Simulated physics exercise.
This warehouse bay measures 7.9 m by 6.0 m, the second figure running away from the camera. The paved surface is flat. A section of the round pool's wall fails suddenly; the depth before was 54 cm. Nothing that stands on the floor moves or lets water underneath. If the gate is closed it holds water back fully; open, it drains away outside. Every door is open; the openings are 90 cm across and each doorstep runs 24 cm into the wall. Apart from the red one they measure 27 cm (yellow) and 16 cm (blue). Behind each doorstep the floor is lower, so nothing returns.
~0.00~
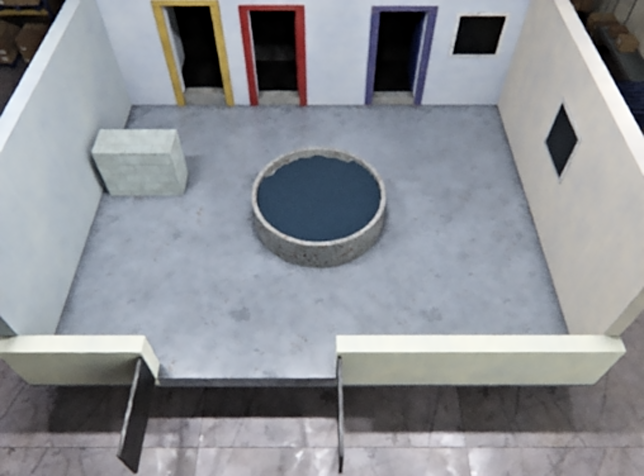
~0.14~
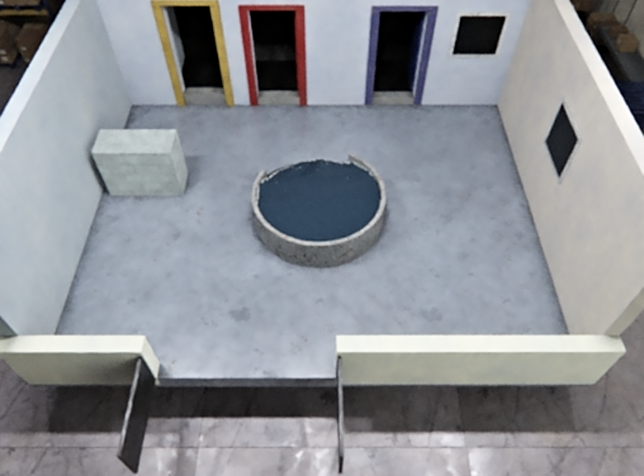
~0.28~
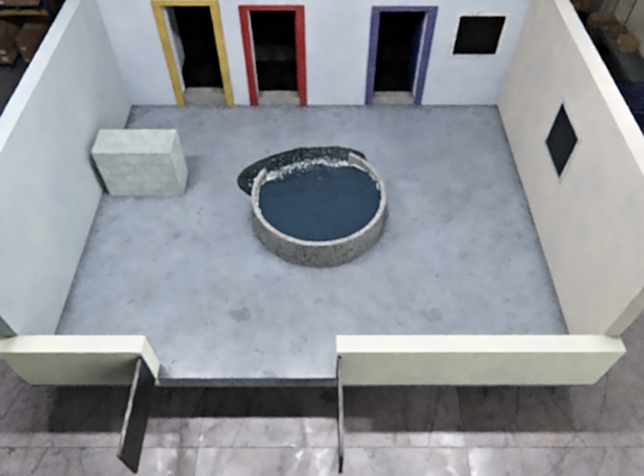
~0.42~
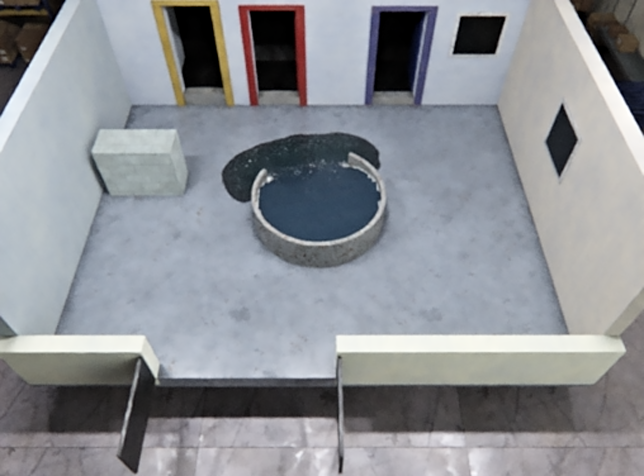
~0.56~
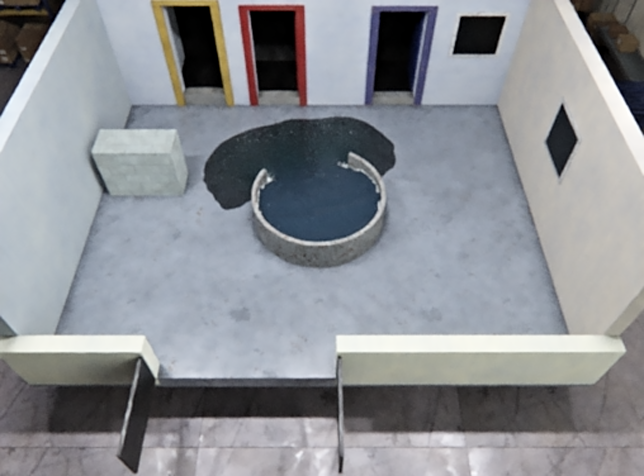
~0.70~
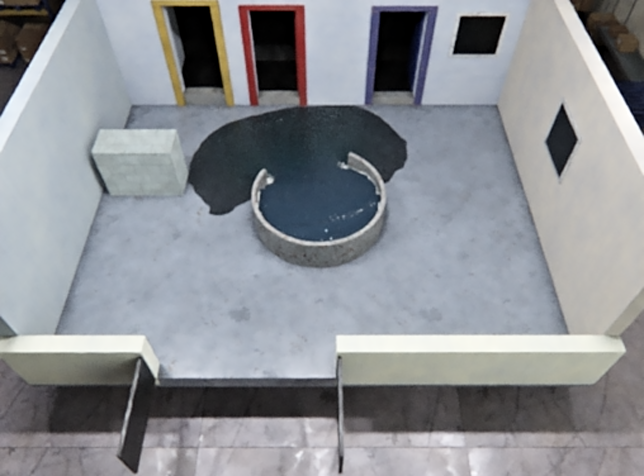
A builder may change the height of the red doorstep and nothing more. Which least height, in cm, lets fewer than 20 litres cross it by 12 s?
At least 23 cm or so.
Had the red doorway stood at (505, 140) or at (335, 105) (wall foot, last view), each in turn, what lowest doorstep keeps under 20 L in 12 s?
About 9.0 and 20 cm.
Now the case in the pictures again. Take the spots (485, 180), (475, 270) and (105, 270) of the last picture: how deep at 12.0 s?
About 5, 3 and 2 cm.
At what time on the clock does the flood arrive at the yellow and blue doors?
Arrival: Yellow 1.0 s, blue 1.0 s.
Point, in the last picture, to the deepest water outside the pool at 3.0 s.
Around (132, 106).
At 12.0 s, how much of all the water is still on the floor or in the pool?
Roughly 94 in a hundred.
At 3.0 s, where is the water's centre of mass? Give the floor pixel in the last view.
Around (284, 152).
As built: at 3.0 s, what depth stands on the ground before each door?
Depths in cm: Red 21, yellow 14, blue 11.
After 1.4 s water covers 25 % of the floor, deepest (30 cm) near (283, 106); 29 cm at the red door, 1 litre in over its 18 cm doorstep.
After 3.0 s water covers 35 % of the floor, deepest (30 cm) near (132, 106); 21 cm at the red door, 53 litres in over its 18 cm doorstep.
After 12.0 s water covers 95 % of the floor, deepest (8 cm) near (532, 362); 5 cm at the red door, 57 litres in over its 18 cm doorstep.
At the red door as built, the water arrived by 0.8 s and peaked near 31 cm at 1.6 s.
Run again over the same 12 s with other heights there, 32 litres in over 21 cm, 3 litres over 28 cm. The limit of 20 litres is kept from about 23 cm up.
